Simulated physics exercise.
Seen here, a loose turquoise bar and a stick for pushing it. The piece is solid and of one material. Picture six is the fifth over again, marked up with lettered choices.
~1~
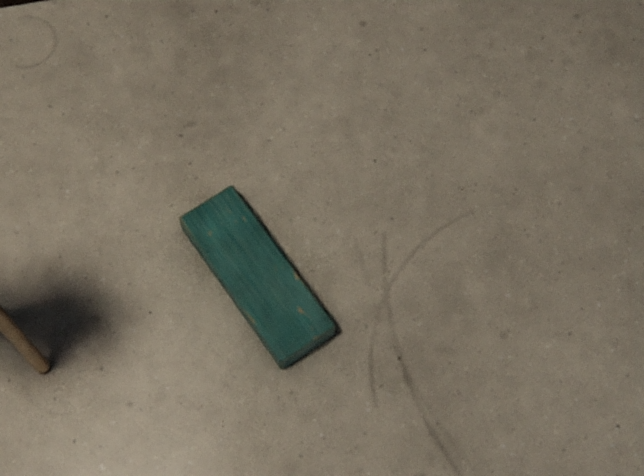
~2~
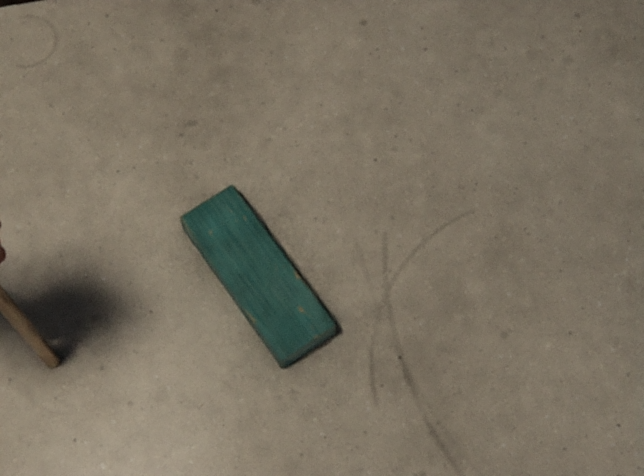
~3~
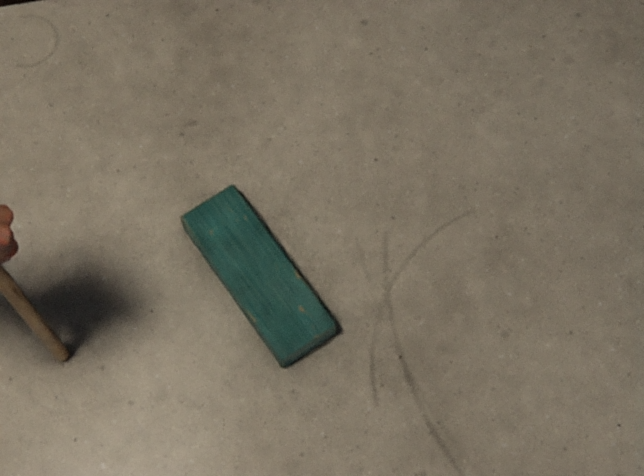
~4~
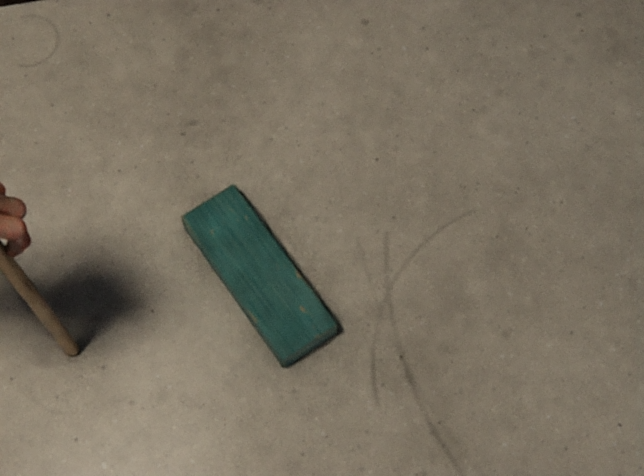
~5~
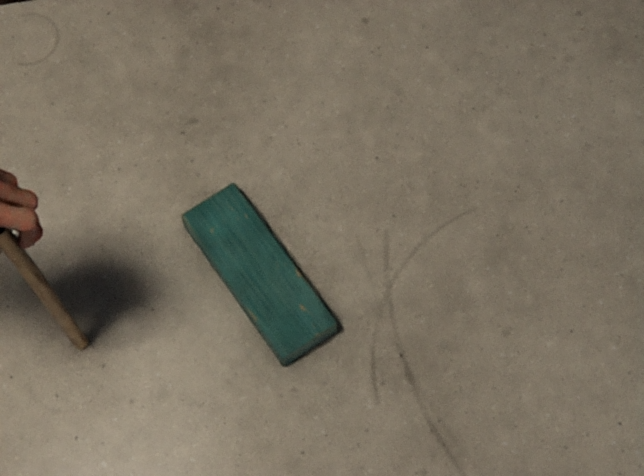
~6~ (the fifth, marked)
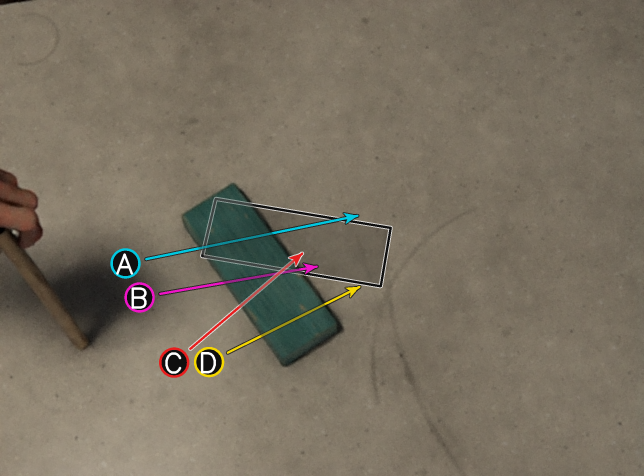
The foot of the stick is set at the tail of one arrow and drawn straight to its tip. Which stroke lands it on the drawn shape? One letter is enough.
Take D.
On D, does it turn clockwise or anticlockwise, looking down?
It turns anticlockwise.
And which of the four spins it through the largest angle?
That is A.
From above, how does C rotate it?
On that stroke, anticlockwise.
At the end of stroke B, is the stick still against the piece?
At the end, yes.
On the marked copy, A from (146, 259) to (357, 216); B from (160, 294) to (317, 267); C from (190, 349) to (302, 253); D from (228, 353) to (359, 287).
Taking D. A third of the way, foot of the stick (278, 328), piece (268, 258).
Two thirds of the way, foot of the stick (326, 304), piece (288, 241).
When it is over, foot of the stick (359, 288), piece (295, 230); it fills the outline.
As for the rest, A leaves the piece out of the outline, at (354, 267); B leaves the piece out of the outline, at (357, 249); C leaves the piece out of the outline, at (305, 205).
